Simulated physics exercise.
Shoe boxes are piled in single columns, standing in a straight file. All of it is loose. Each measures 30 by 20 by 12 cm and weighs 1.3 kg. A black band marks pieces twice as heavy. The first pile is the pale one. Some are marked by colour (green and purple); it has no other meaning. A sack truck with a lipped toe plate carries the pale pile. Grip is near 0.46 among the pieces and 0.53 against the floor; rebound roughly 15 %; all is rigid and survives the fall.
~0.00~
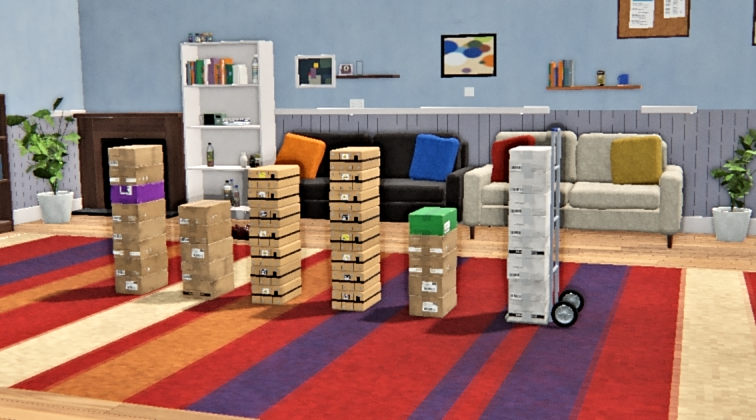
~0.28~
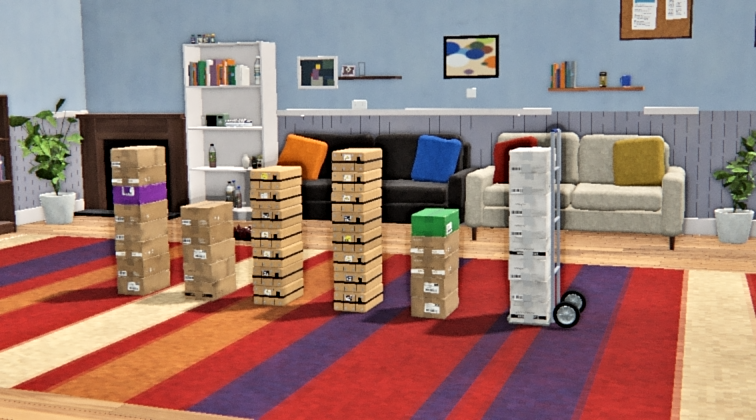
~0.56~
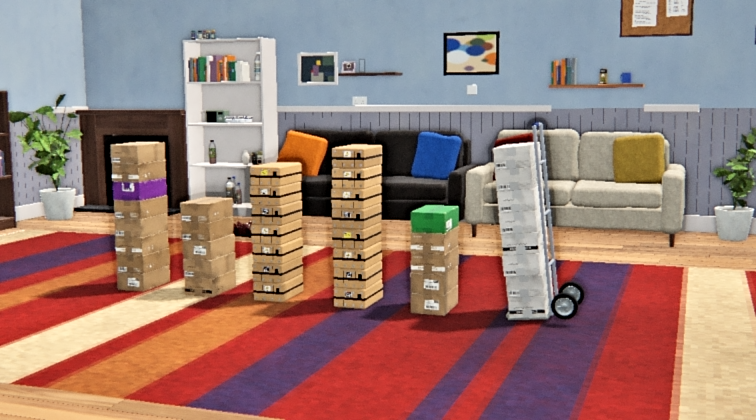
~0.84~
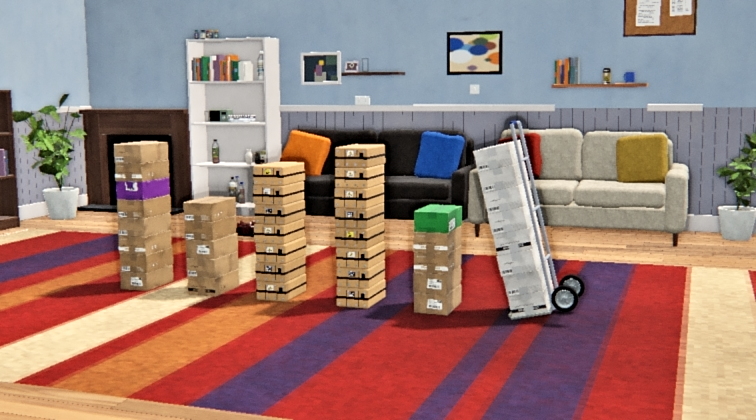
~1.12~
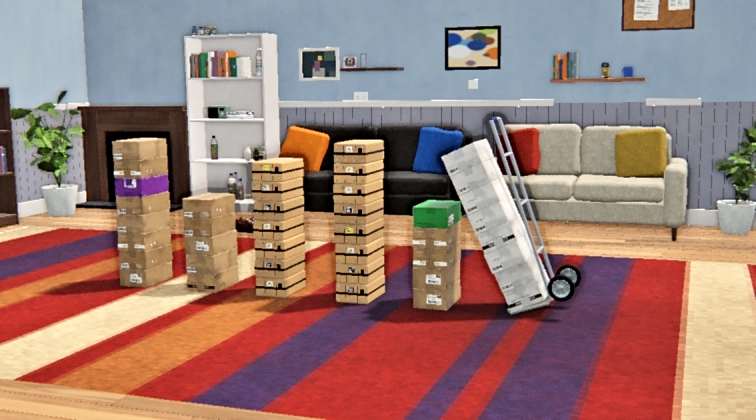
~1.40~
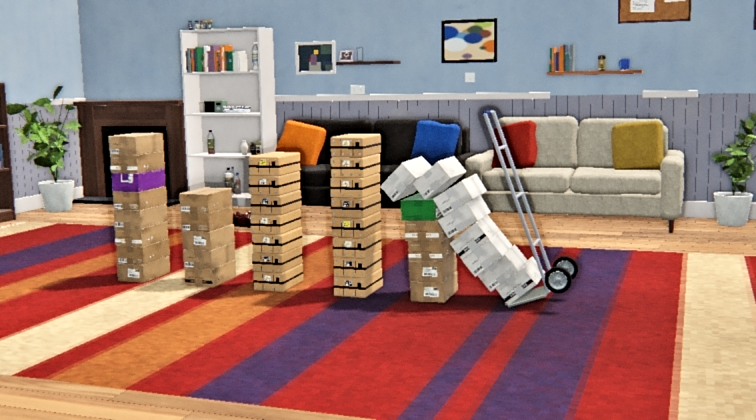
In a living room, a hand truck tilts left with a white box stack, which bends and slides against the green-topped pile.
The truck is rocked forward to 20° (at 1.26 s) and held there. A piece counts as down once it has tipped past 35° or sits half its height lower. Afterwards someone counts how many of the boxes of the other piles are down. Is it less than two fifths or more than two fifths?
Under two fifths of them.
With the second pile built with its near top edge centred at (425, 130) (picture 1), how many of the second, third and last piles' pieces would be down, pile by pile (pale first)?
Then second 8, third 8, last 7.
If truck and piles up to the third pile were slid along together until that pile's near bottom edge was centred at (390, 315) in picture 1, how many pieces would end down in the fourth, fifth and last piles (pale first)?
In that case fourth 0, fifth 0, last 0.
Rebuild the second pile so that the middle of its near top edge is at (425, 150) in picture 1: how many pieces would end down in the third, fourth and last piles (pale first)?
Then third 8, fourth 6, last 7.
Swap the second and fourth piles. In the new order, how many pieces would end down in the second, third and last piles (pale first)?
Then second 0, third 0, last 0.
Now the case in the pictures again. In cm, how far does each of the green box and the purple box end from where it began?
Moved: Green 30, purple 0.
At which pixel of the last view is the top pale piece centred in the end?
Near (386, 276).
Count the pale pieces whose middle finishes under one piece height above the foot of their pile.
3 of them.
By 1.48 s, 8 of the pale pile down; none of the 33 other boxes down, 5 disturbed; green box tilted 5°.
By 1.58 s, 8 of the pale pile down; none of the 33 other boxes down, 5 disturbed; green box tilted 7°.
By 1.74 s, 8 of the pale pile down; none of the 33 other boxes down, 5 disturbed; green box tilted 14°.
By 1.86 s, 8 of the pale pile down; none of the 33 other boxes down, 6 disturbed; green box tilted 22°.
When it is over (2.4 s), 8 of the pale pile down; none of the 33 other boxes down, 6 disturbed; green box tilted 25°; purple box unmoved. That is 0 per cent. In pixels of the last frame, middles, green box near (389, 210), purple box near (139, 180).
